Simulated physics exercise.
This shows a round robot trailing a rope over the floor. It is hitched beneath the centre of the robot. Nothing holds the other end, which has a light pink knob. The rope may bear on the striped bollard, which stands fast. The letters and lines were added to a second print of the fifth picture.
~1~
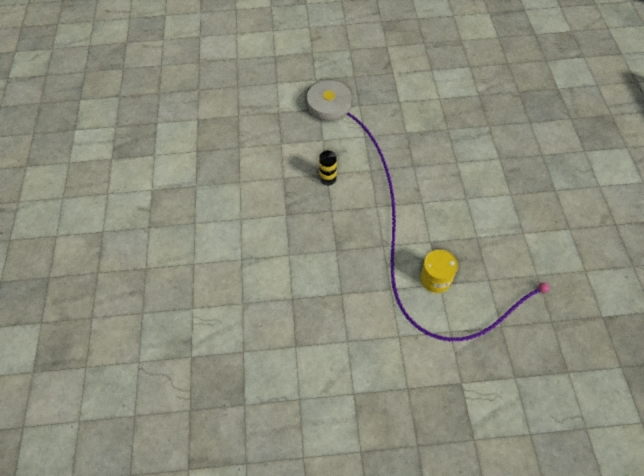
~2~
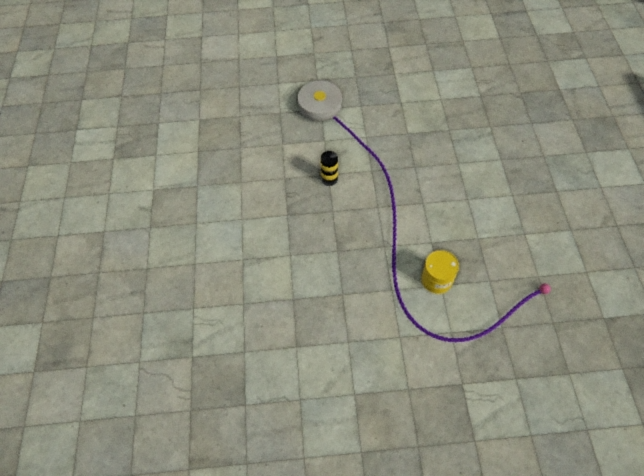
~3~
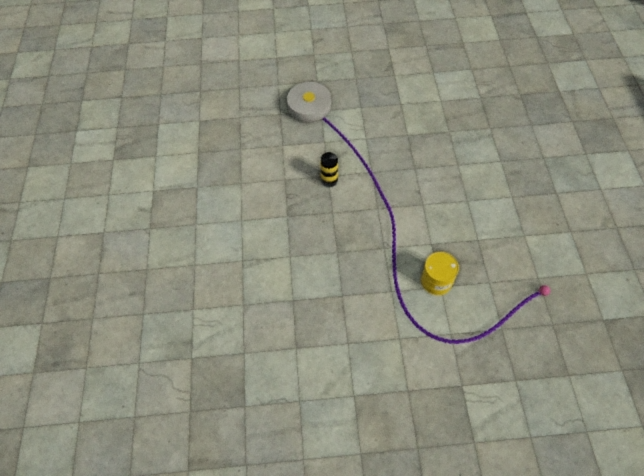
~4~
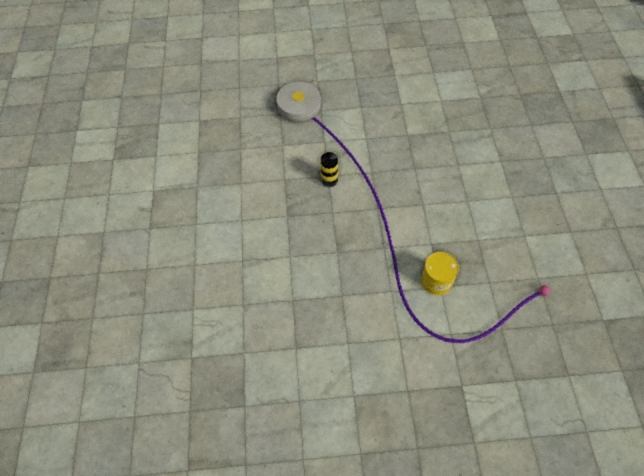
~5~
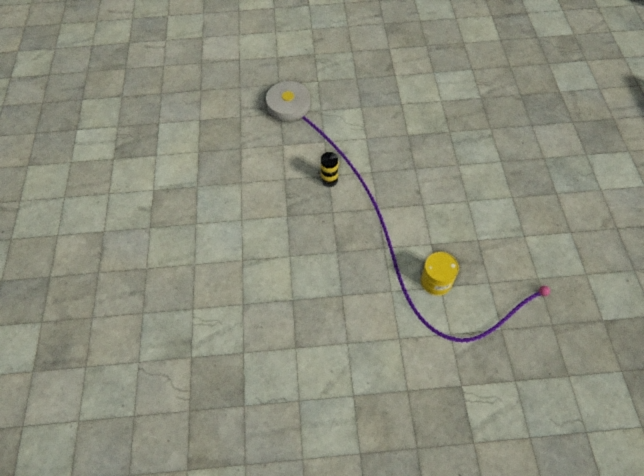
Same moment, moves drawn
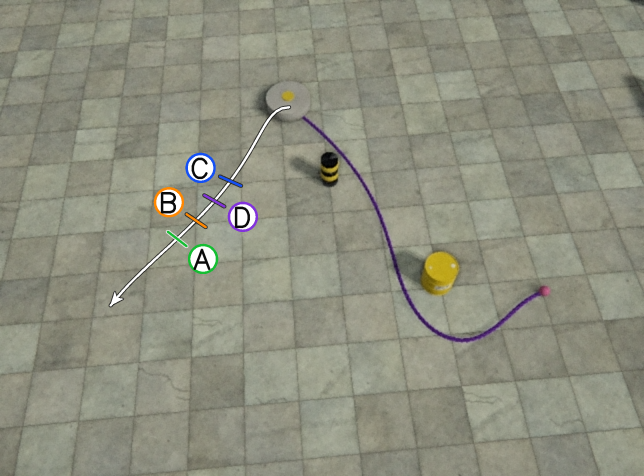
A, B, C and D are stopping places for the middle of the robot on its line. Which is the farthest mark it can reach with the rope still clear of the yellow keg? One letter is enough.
At D, and not beyond.
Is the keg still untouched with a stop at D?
For that mark, yes.
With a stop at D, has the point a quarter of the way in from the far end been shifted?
By then, yes.
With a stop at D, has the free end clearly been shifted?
No.
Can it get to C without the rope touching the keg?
Yes.
On the marked copy, A at (177, 239); B at (196, 221); C at (230, 181); D at (214, 201); the route from (289, 107) via (217, 198) to (111, 305).
With D. Early on, robot (259, 129), middle of the rope (389, 247), free end (544, 291).
Further on, robot (237, 165), middle of the rope (389, 247), free end (544, 291).
At the end, robot (213, 196), middle of the rope (378, 237), free end (544, 291); only the bollard has been touched, if anything.
As for the rest, A brings the rope against the keg; B brings the rope against the keg; C is safe but short.
